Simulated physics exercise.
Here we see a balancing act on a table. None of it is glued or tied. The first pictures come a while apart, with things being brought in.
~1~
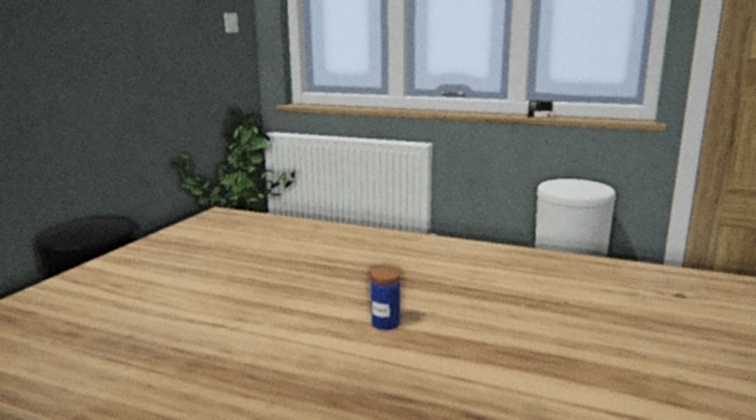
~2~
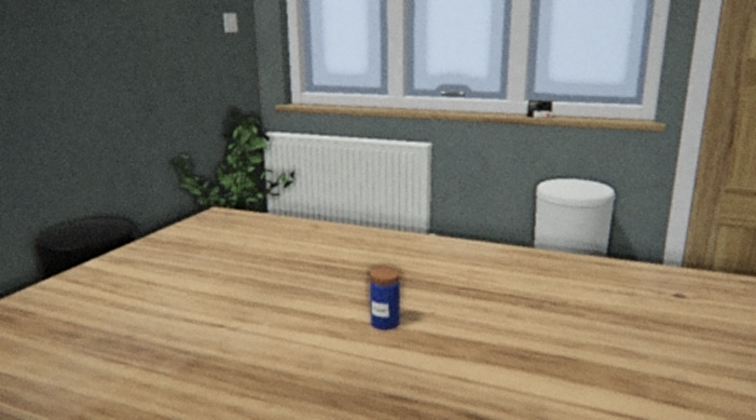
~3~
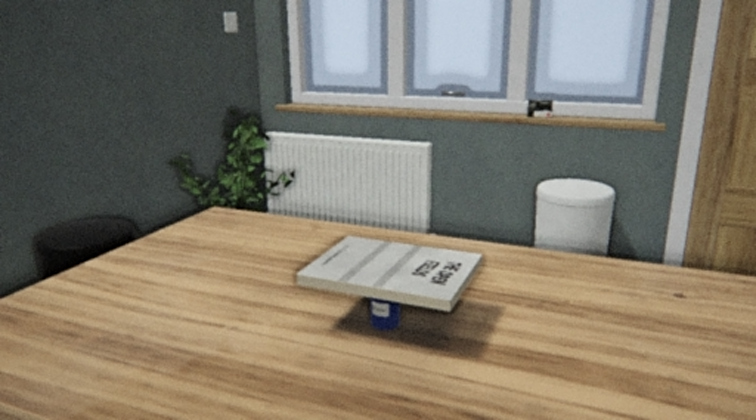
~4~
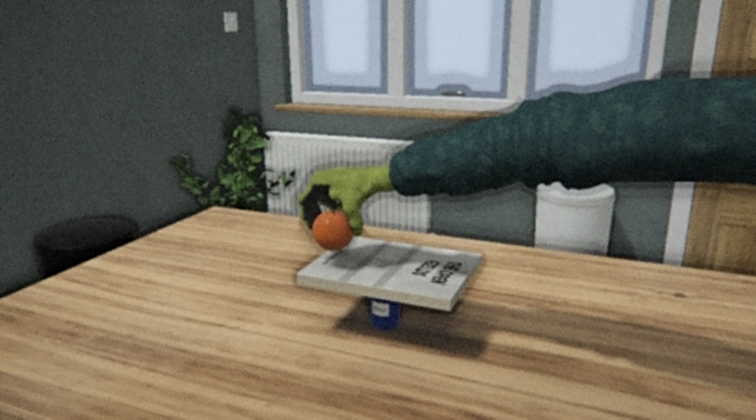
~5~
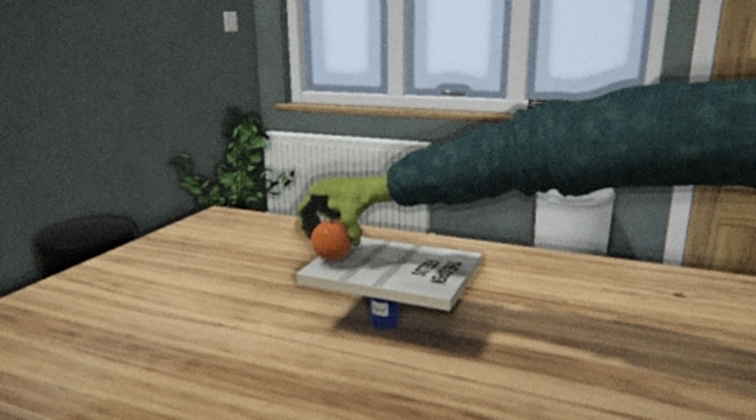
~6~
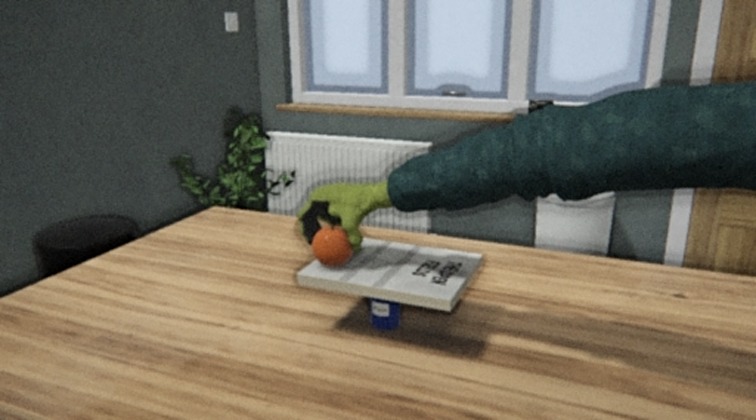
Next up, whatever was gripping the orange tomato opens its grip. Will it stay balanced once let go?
Yes.
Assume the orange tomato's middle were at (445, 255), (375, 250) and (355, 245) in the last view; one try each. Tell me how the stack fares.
The stack tumbles down the first time, remains standing the second time, and remains standing the third time.
Then, 0.20 s after the last picture, nothing has stirred.
Then, 0.70 s after the last picture, orange tomato resting near (333, 247).
At rest, all 3 in place. Seen from the same camera at the end, orange tomato near (333, 247). The stack keeps its balance.
